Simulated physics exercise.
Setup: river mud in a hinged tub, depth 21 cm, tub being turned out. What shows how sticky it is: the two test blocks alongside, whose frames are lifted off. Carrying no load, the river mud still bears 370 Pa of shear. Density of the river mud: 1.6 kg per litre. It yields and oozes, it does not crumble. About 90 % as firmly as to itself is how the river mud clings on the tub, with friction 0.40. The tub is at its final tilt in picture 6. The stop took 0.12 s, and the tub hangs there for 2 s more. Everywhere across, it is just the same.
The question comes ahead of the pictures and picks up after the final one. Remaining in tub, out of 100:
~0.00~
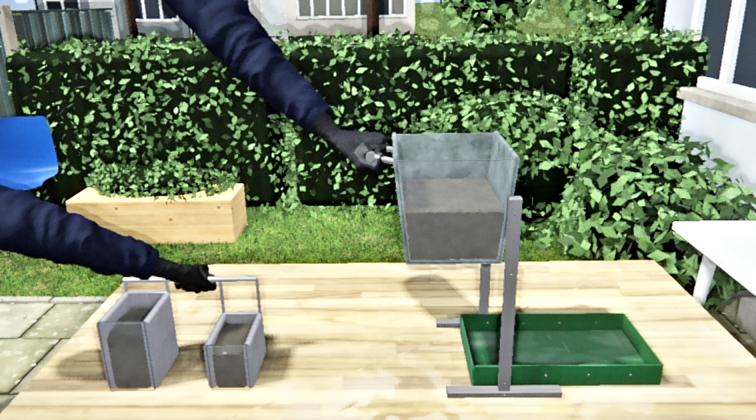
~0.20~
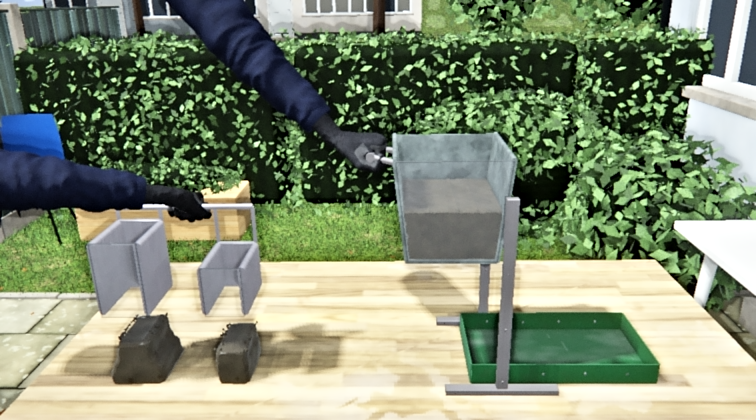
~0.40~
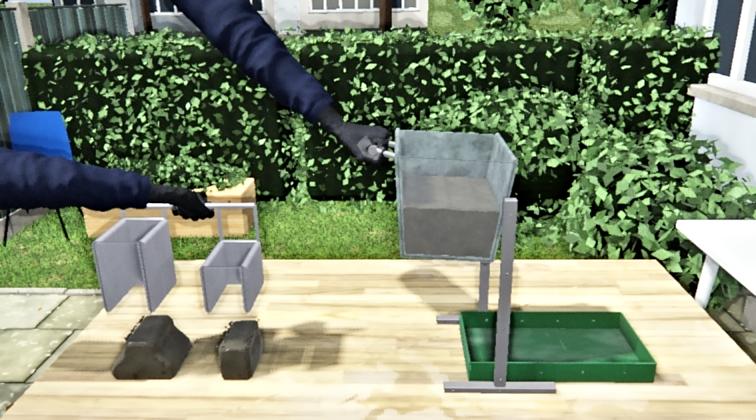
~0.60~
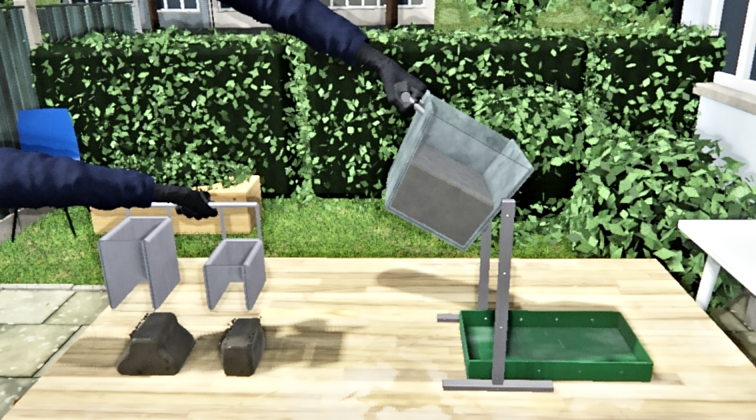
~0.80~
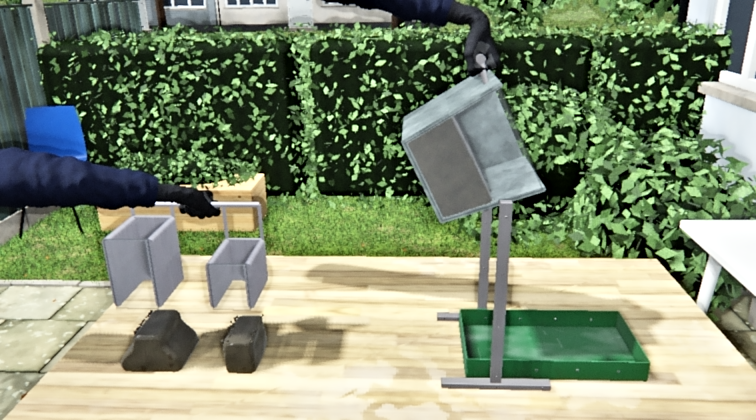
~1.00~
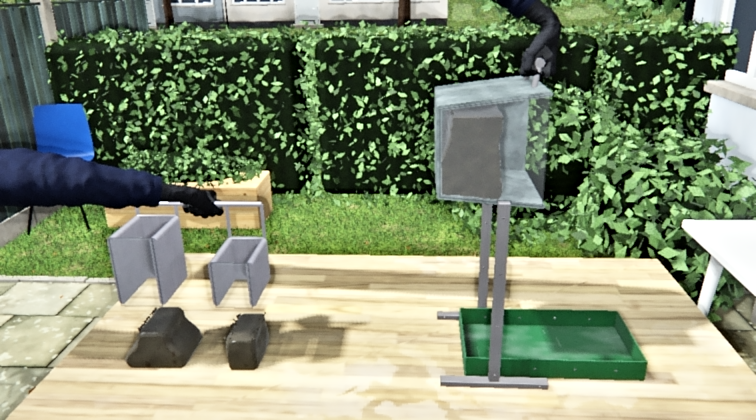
69 out of 100.
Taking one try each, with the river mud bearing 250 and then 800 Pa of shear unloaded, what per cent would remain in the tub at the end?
Roughly 60 % followed by roughly 100 %.
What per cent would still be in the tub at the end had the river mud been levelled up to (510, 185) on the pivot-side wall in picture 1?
45 %.
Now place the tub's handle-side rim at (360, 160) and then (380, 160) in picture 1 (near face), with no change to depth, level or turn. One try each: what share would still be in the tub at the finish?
Roughly 50 %, then 55 %.
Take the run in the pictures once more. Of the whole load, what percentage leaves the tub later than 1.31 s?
Roughly 12 percent of the load.
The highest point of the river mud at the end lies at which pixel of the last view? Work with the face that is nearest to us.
It ends up highest close to (468, 164).
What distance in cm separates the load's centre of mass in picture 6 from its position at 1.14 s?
Some 5 cm.
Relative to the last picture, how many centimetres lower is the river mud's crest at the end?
About 10 cm.
After 1.14 s, the tub is at 89 degrees and holds 100 %.
After 1.31 s, the tub is at 89 degrees and holds 81 %.
After 1.48 s, the tub is at 89 degrees and holds 69 %.
After 1.65 s, the tub is at 89 degrees and holds 69 %.
After 3.00 s, the tub is at 89 degrees and holds 69 %.
